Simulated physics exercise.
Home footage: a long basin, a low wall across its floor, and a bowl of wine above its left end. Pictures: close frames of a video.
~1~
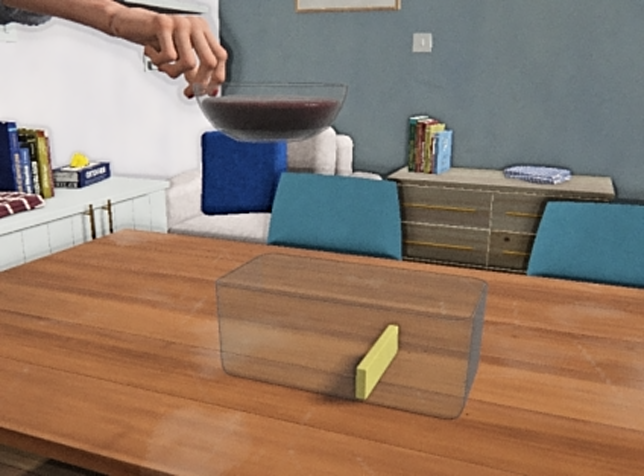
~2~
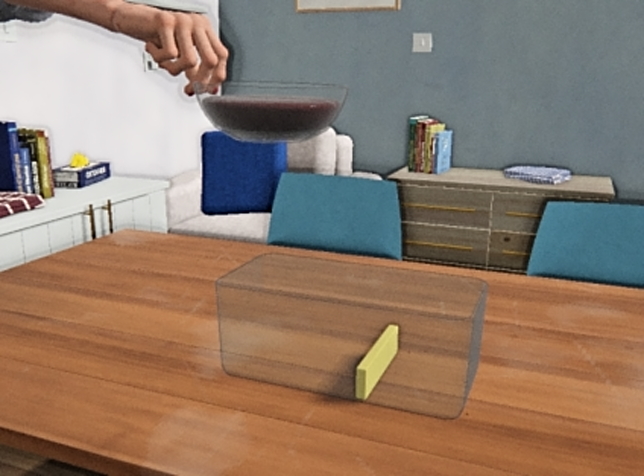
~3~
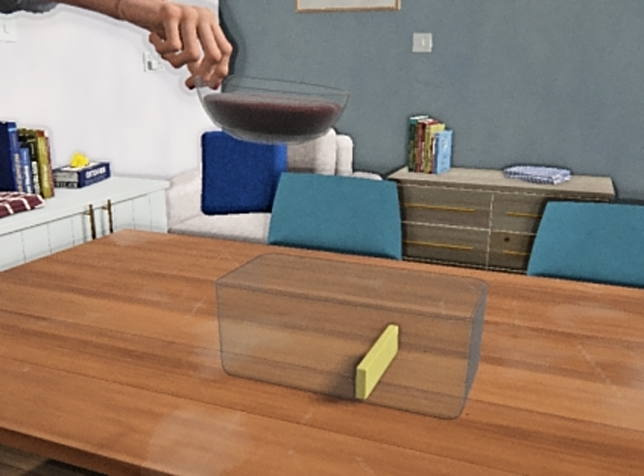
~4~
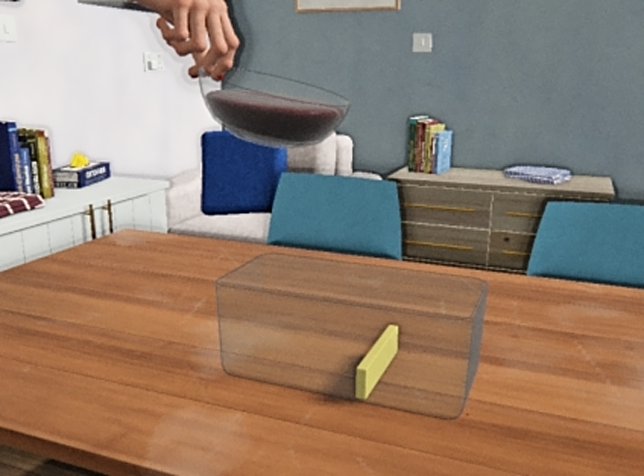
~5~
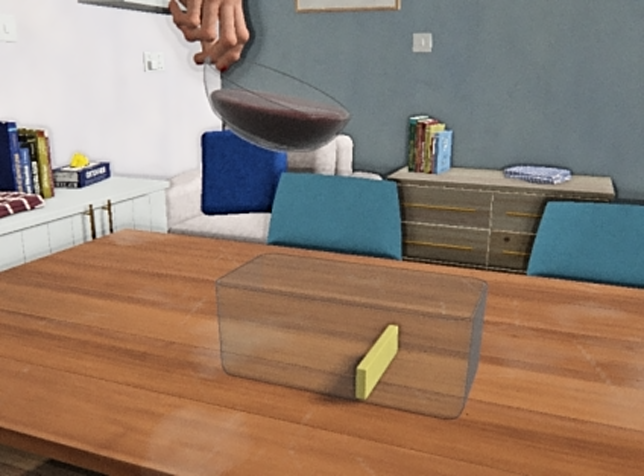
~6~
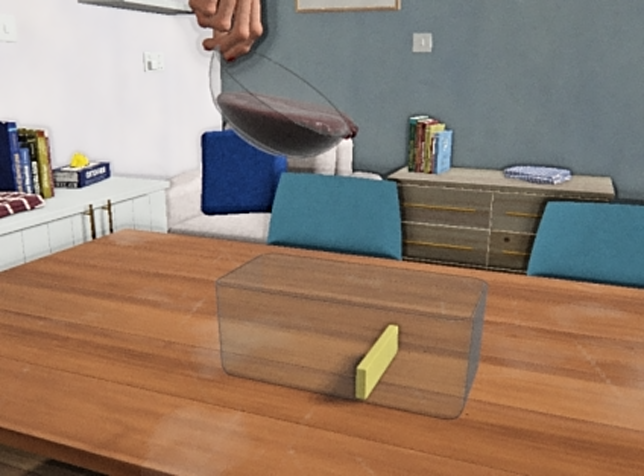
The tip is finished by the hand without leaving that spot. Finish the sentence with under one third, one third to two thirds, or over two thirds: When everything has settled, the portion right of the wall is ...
When everything has settled, the portion right of the wall is one third to two thirds.
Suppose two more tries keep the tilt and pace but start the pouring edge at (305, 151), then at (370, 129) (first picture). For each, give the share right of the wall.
It comes to 20 % the first time and 55 % the second.
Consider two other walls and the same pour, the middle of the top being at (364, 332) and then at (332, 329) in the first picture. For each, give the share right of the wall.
60 % and 80 %, roughly.
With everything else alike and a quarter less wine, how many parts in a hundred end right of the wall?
About 40 %.
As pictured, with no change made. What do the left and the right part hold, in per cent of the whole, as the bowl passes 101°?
Left part close to 10 in a hundred, right part close to 45.
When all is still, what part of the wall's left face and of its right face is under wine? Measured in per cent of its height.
Left 40 per cent, right 60.
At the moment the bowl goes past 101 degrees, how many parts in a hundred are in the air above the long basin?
Around 45 %.
A moment on, the bowl is tipped right over and 2 per cent is still to pour, 8 is left of the wall and 45 right of it.
Next, the bowl is tipped right over and 0 per cent is still to pour, 41 is left of the wall and 39 right of it.
Then the bowl is tipped right over and 0 per cent is still to pour, 48 is left of the wall and 45 right of it.
Later the bowl is tipped right over and 0 per cent is still to pour, 50 is left of the wall and 44 right of it.
In the end 50 per cent lies left of the wall, 44 right of it and 6 outside.
